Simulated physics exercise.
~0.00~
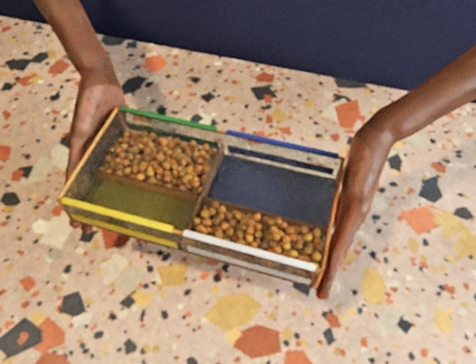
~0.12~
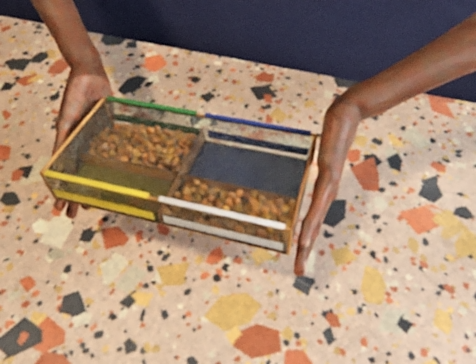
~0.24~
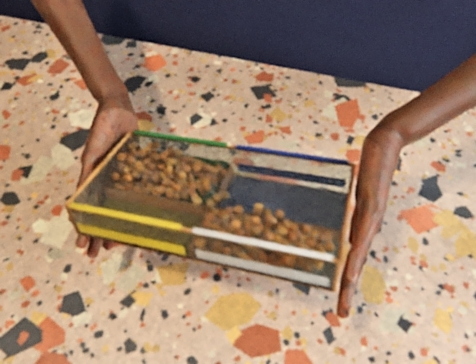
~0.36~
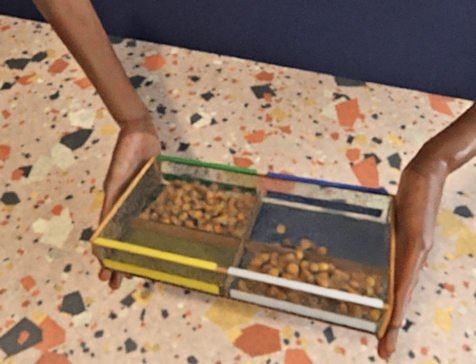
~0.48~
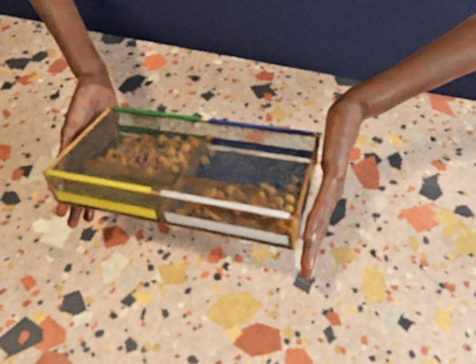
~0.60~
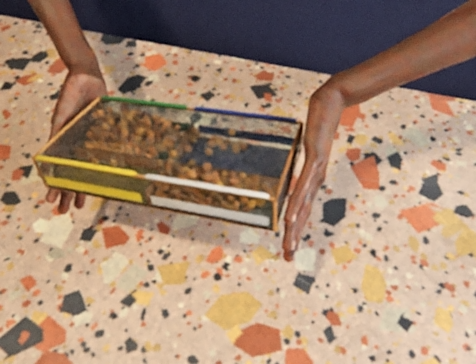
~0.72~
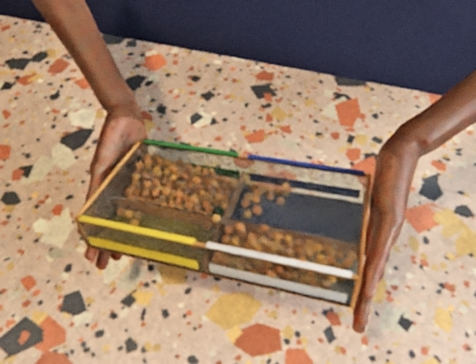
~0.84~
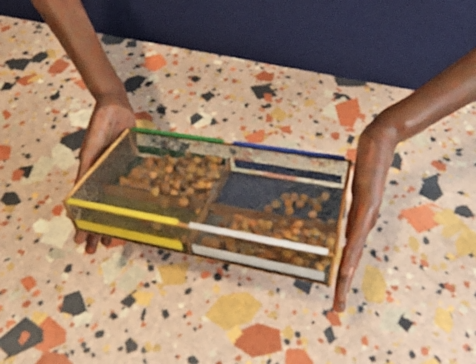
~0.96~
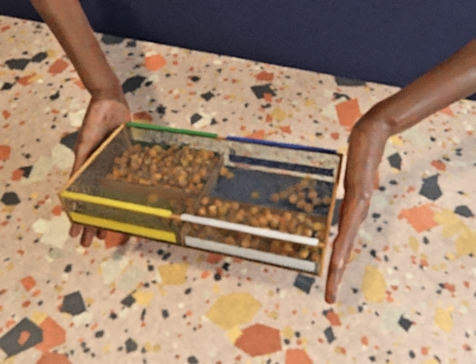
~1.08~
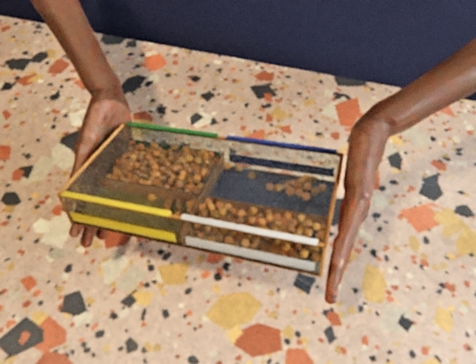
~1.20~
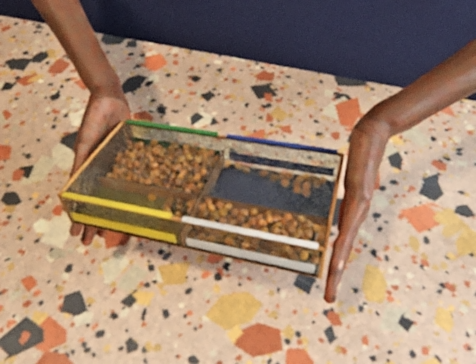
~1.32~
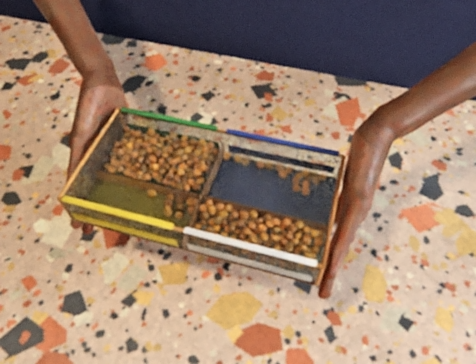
A shallow clear-lidded box, split into four compartments edged in green, blue, yellow and white, is held between two hands above a speckled terrazzo surface, with small brown chickpeas heaped in the green and white sections. The hands move it up and left, then swing it down and right as it tips. A second, wider swing carries it far right, back to the upper left and partly right again, scattering the pieces. The box settles near its starting place and levels out. Most chickpeas finish in the green and white sections, with a few in blue and yellow.
